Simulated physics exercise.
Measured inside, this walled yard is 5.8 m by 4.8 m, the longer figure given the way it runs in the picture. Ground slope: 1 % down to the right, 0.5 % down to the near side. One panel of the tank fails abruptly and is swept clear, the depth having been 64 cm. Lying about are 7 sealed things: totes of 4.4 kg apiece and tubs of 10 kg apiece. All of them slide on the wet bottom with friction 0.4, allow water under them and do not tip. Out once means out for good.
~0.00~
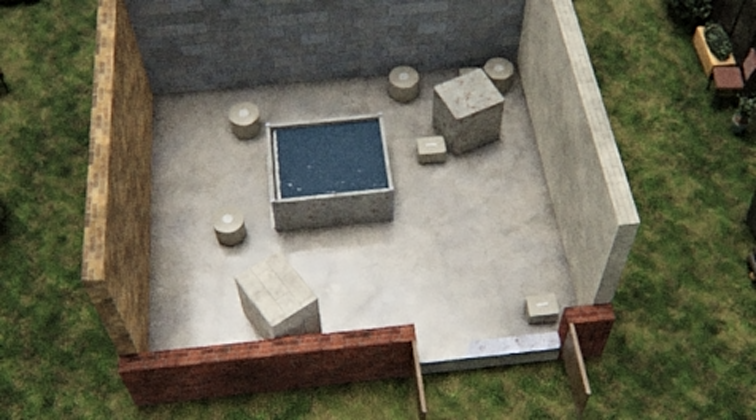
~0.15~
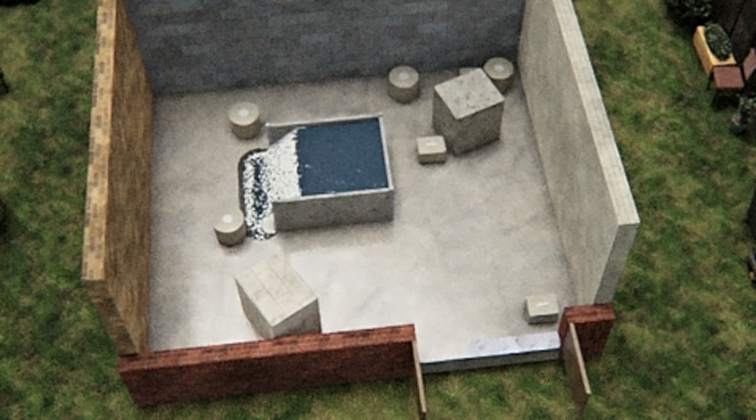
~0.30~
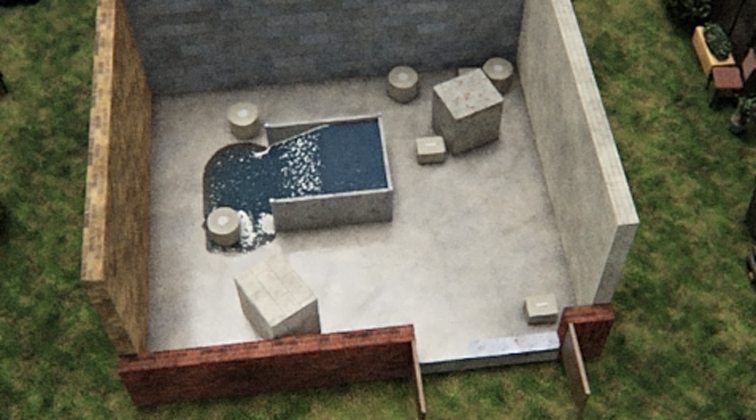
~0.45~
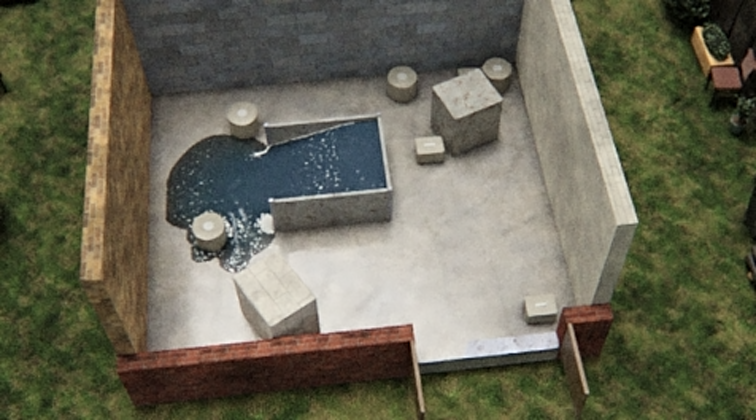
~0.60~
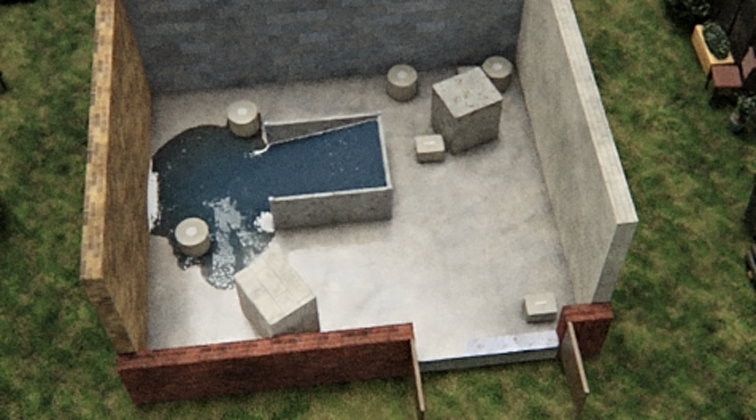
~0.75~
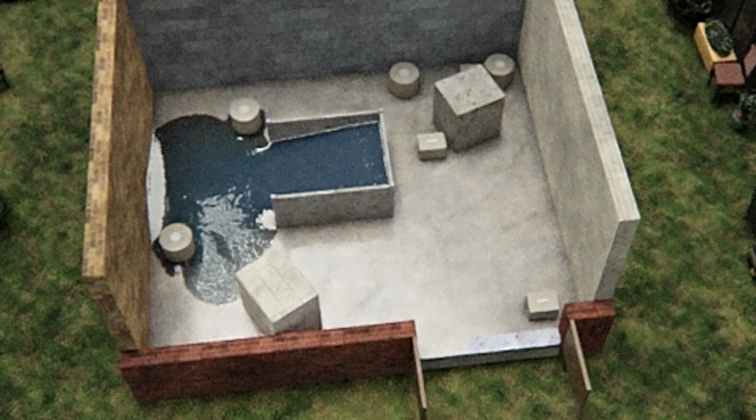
Water pouring from the left side of a raised tank, spreading across a walled yard and pushing one round tub leftward.
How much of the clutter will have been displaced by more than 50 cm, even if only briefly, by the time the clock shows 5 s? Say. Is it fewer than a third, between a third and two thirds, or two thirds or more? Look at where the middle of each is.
The portion is a third to two thirds.
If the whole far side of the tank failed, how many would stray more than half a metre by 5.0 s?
7.
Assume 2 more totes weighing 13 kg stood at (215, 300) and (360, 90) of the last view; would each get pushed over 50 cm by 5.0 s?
Result, in sequence: Exceeded / exceeded.
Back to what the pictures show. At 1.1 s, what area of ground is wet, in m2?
The covered patch comes to about 8.0 m2.
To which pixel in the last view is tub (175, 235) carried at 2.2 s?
Roughly at (213, 330).
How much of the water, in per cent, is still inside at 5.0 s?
Close to 100 in a hundred parts remain.
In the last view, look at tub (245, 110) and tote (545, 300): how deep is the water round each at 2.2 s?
About 2 and 0 cm.
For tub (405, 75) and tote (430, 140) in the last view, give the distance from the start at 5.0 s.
In that order: 100 cm, 80 cm.
After 1.1 s 1 of 7 are over 50 cm from their spots; 1 afloat.
After 2.2 s 1 of 7 are over 50 cm from their spots; 1 afloat.
After 3.5 s 1 of 7 are over 50 cm from their spots; 1 afloat.
After 5.0 s 4 of 7 are over 50 cm from their spots, and 4 have been at some point; 4 afloat.
